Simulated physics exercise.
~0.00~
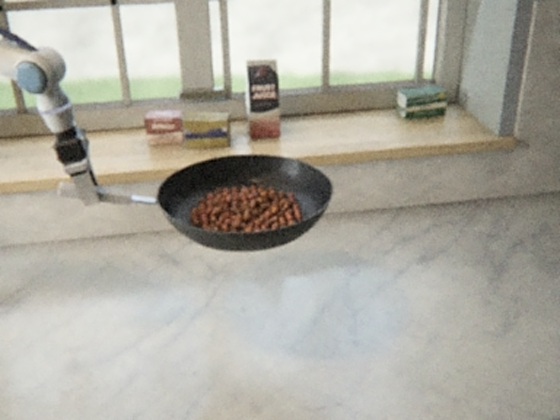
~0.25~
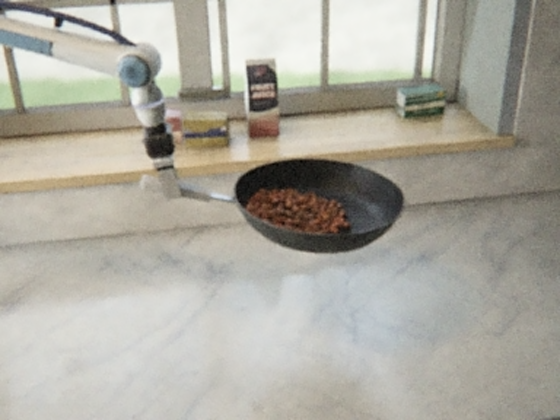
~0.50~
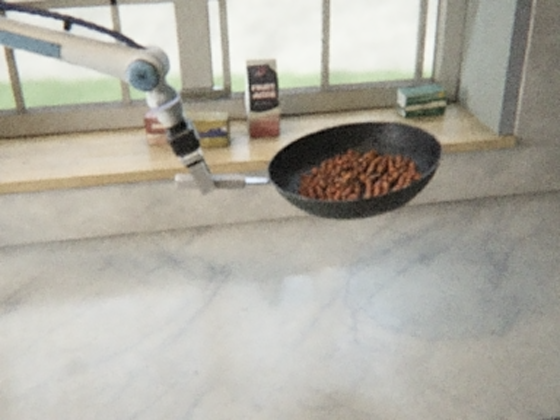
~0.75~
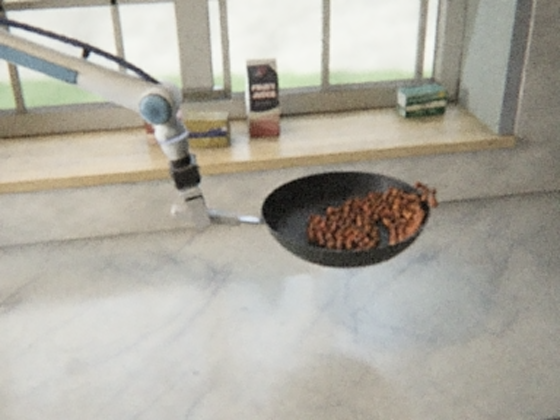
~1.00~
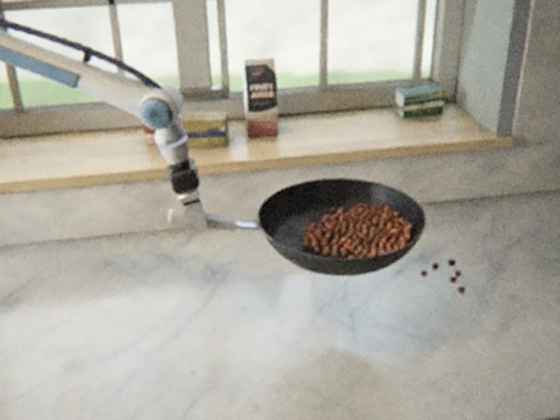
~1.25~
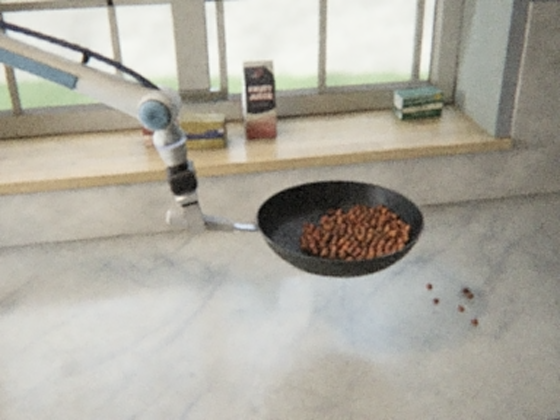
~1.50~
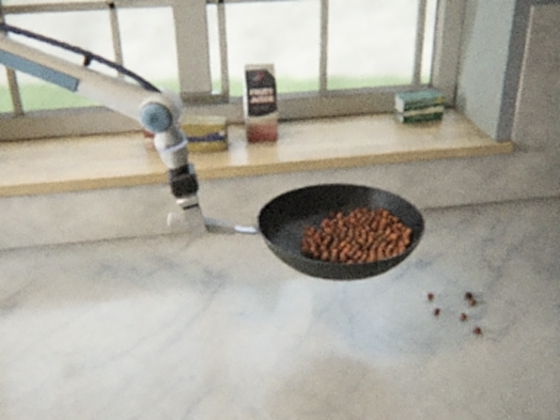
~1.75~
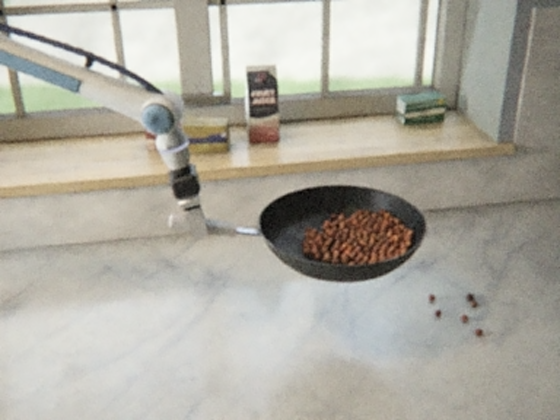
The clip shows a robot arm moving a dark frying pan of hazelnuts to the right above a pale marble surface, tilting and lifting it, then lowering and levelling it as a few nuts spill over the right rim. The pan stays held, mostly full, with the spilled nuts lying below.
